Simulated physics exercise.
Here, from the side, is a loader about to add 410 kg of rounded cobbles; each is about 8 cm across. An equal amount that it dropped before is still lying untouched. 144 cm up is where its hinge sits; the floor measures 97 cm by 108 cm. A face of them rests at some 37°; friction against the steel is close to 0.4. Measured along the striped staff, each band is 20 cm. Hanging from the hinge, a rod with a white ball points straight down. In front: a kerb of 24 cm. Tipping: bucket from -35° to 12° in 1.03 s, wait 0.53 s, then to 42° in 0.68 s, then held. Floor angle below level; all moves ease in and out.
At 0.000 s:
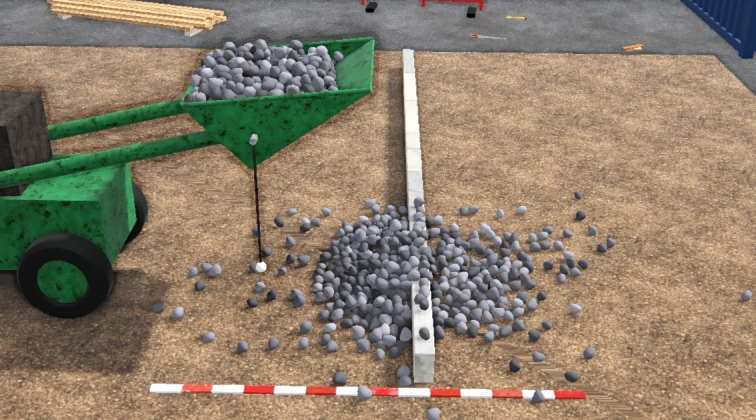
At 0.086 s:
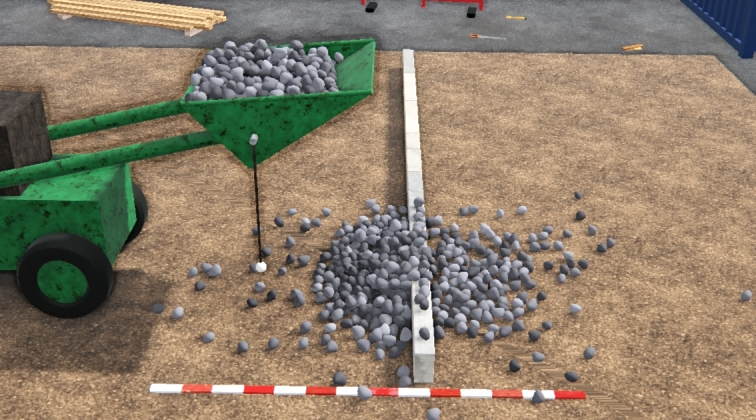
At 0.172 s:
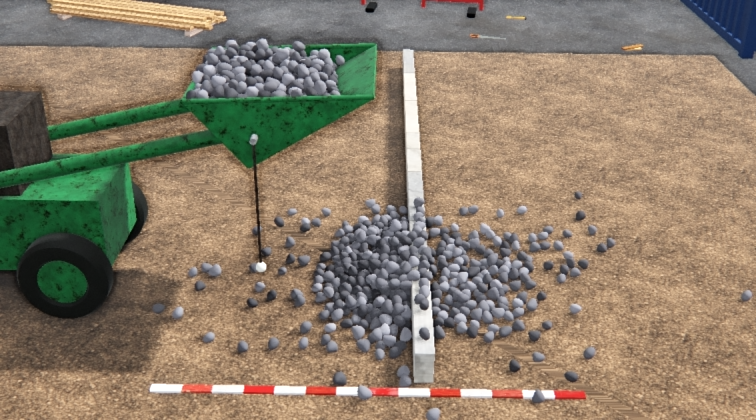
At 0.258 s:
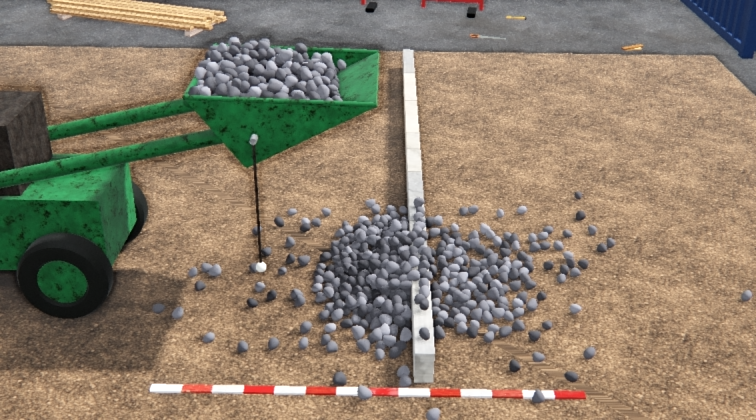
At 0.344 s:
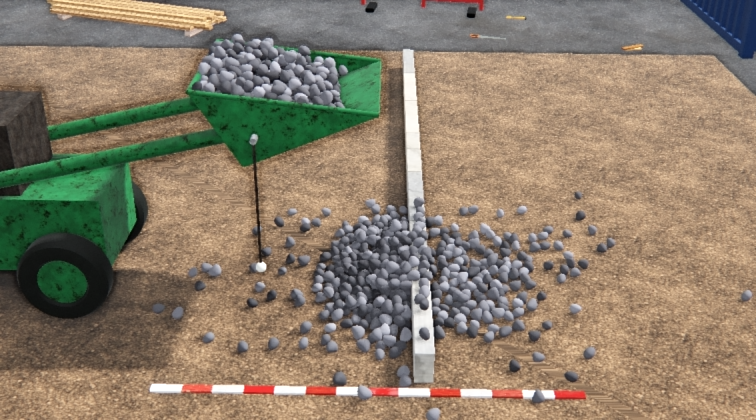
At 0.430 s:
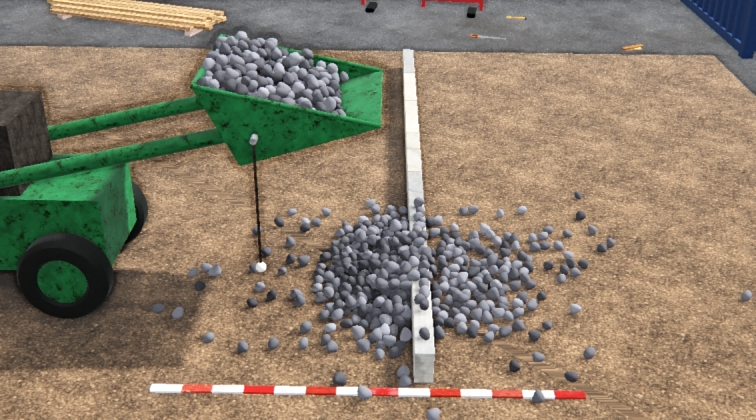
In the video, a green loader holds a bucket of grey stones above a scattered stone pile straddling a pale kerb; the bucket slowly tilts forward, its right edge lowering, while the pile on the ground stays still.
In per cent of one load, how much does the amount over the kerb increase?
About 23 per cent.
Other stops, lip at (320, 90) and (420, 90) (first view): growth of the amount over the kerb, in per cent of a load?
About 0 per cent for the first, 75 per cent for the second.
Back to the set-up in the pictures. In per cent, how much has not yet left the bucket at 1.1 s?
Roughly 100 per cent remains inside.
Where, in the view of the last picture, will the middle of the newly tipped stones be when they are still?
Their centre rests close to (382, 264).
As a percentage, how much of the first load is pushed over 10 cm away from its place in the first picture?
Near 10 per cent, I reckon.
After 0.8 s the floor is at 5°; in per cent of one load, 100 in the bucket, 71 on this side of the kerb, 32 over the kerb; the foremost stones are at (605, 239).
After 1.1 s the floor is at 12°; in per cent of one load, 100 in the bucket, 71 on this side of the kerb, 32 over the kerb; the foremost stones are at (605, 239).
After 2.7 s the floor is at 42°; in per cent of one load, 3 in the bucket, 150 on this side of the kerb, 50 over the kerb; the foremost stones are at (616, 250).
After 5.3 s the floor is at 42°; in per cent of one load, 0 in the bucket, 147 on this side of the kerb, 55 over the kerb; the foremost stones are at (621, 251). Net gain over the kerb, 23.
